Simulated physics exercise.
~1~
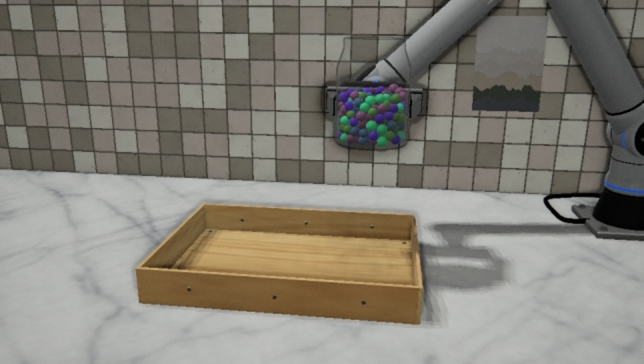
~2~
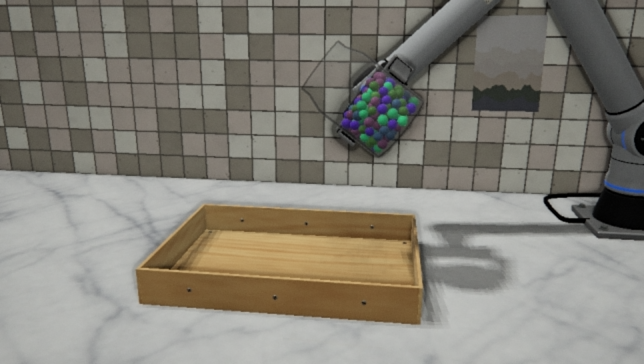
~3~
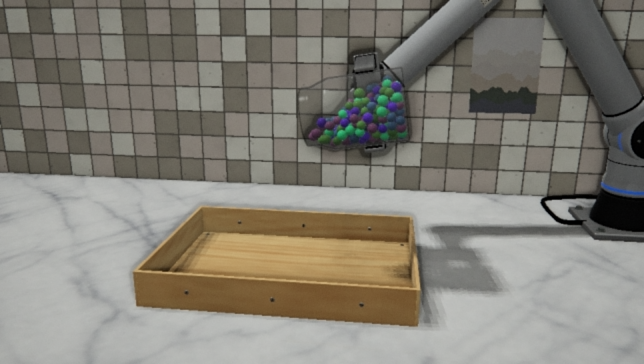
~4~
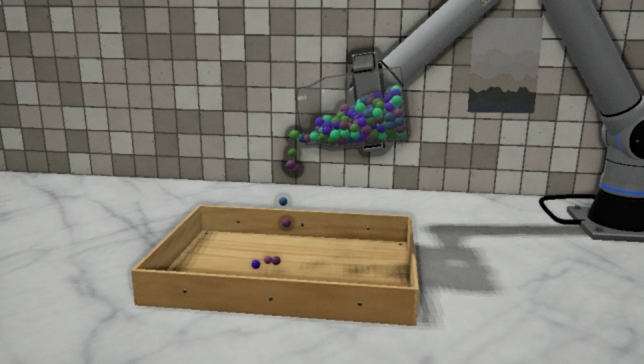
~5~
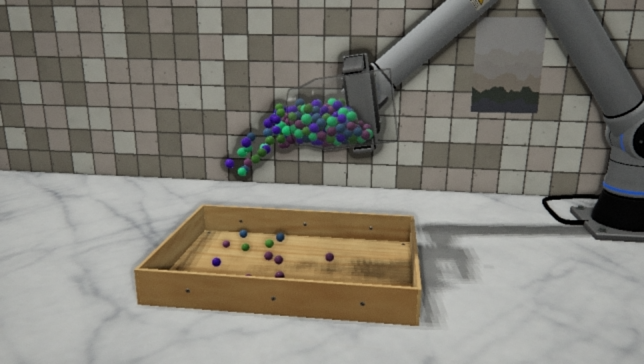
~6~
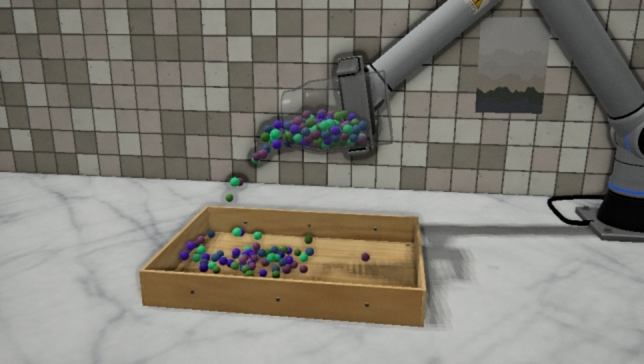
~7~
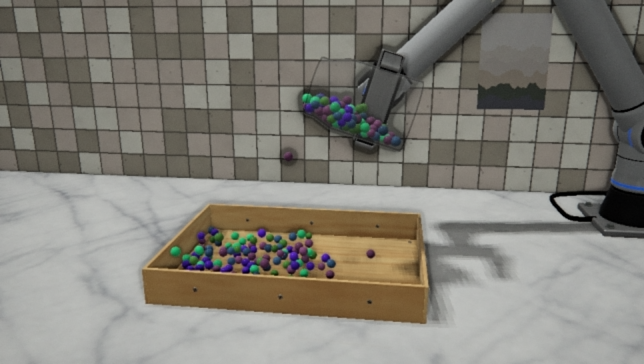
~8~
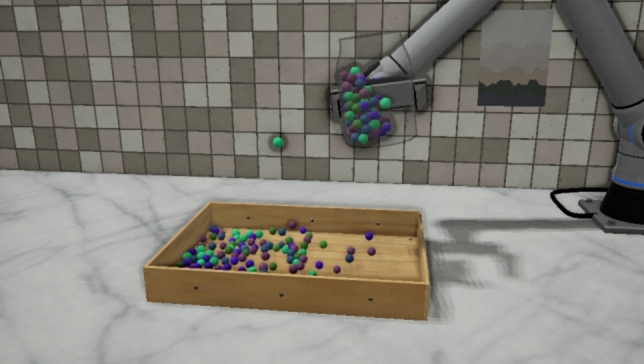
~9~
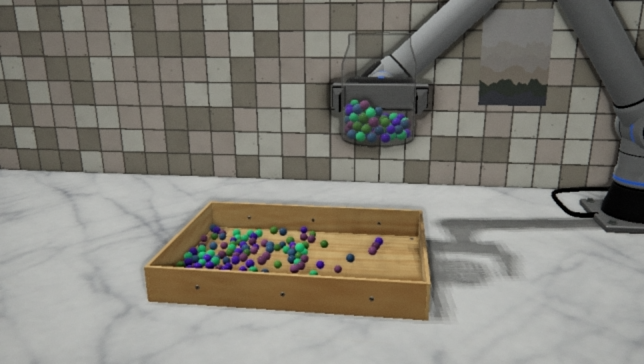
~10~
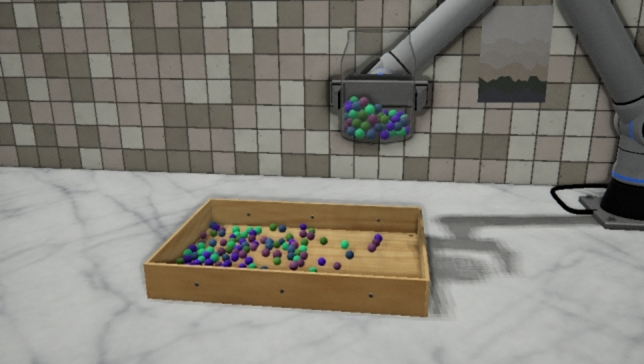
The clip opens with a robot arm holding a clear jar of small round sweets in purple, green and blue above a shallow wooden tray on a marble counter, with a tiled wall behind. The arm tips the jar over to the left until it lies on its side and the sweets slide towards its mouth. A few drop into the tray, then many more tumble out and scatter across its left and middle parts. The arm turns the jar back up as a last few sweets fall. It ends upright and still, partly filled, with more than half the sweets lying in the tray.
